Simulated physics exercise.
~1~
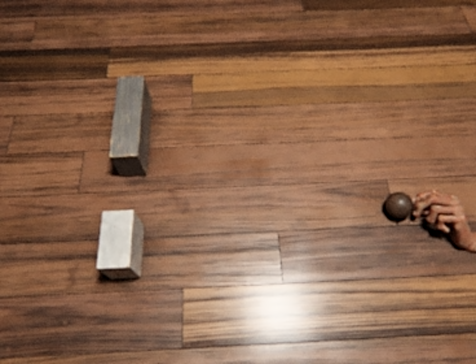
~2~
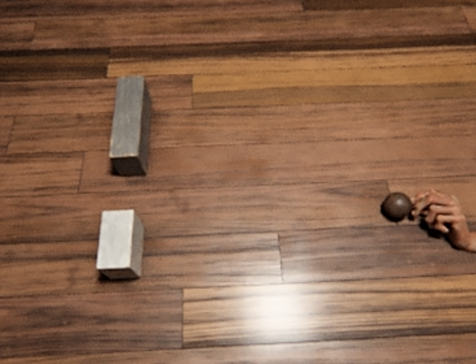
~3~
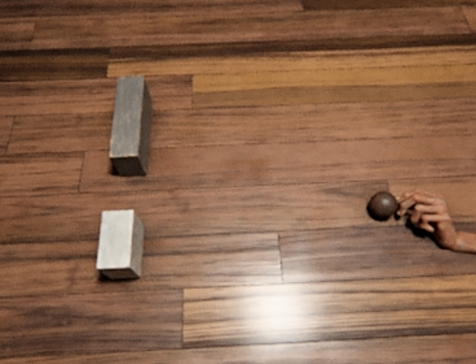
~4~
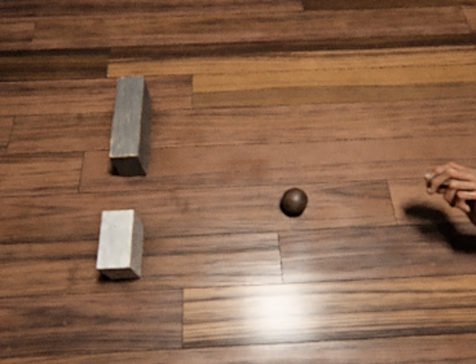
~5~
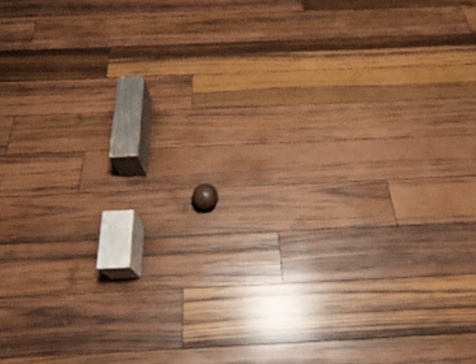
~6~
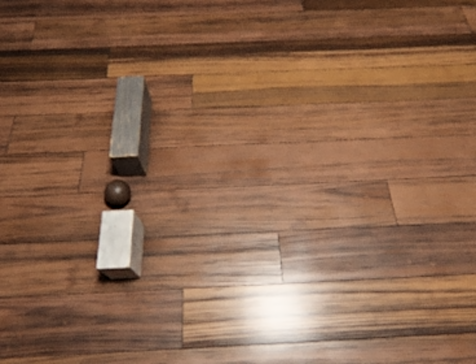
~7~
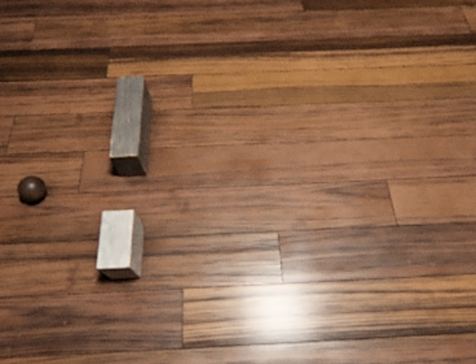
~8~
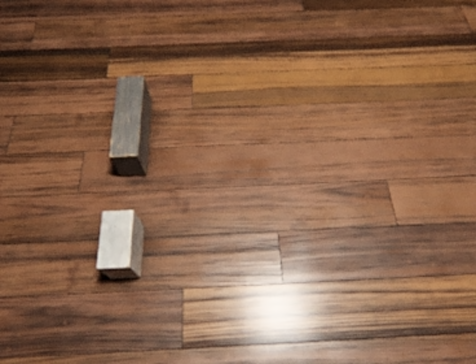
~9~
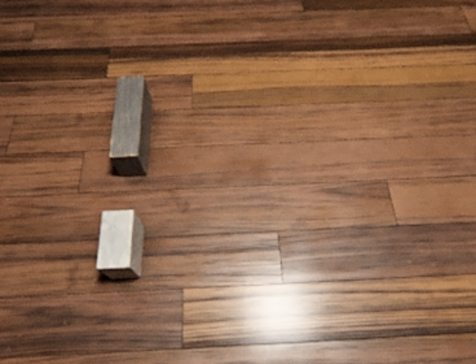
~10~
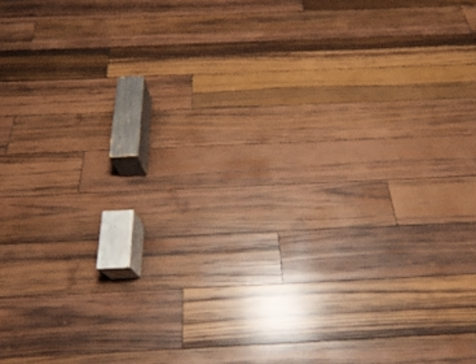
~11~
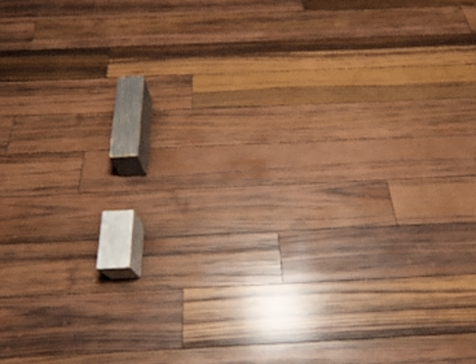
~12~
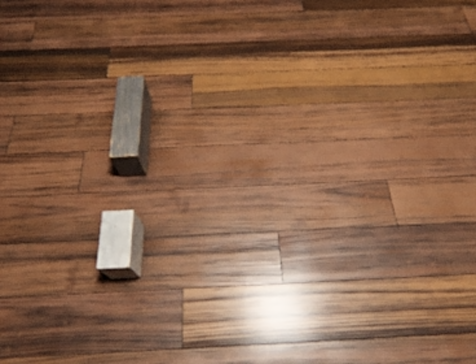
A brown ball leaves a hand, rolls left between two blocks and goes out of view.
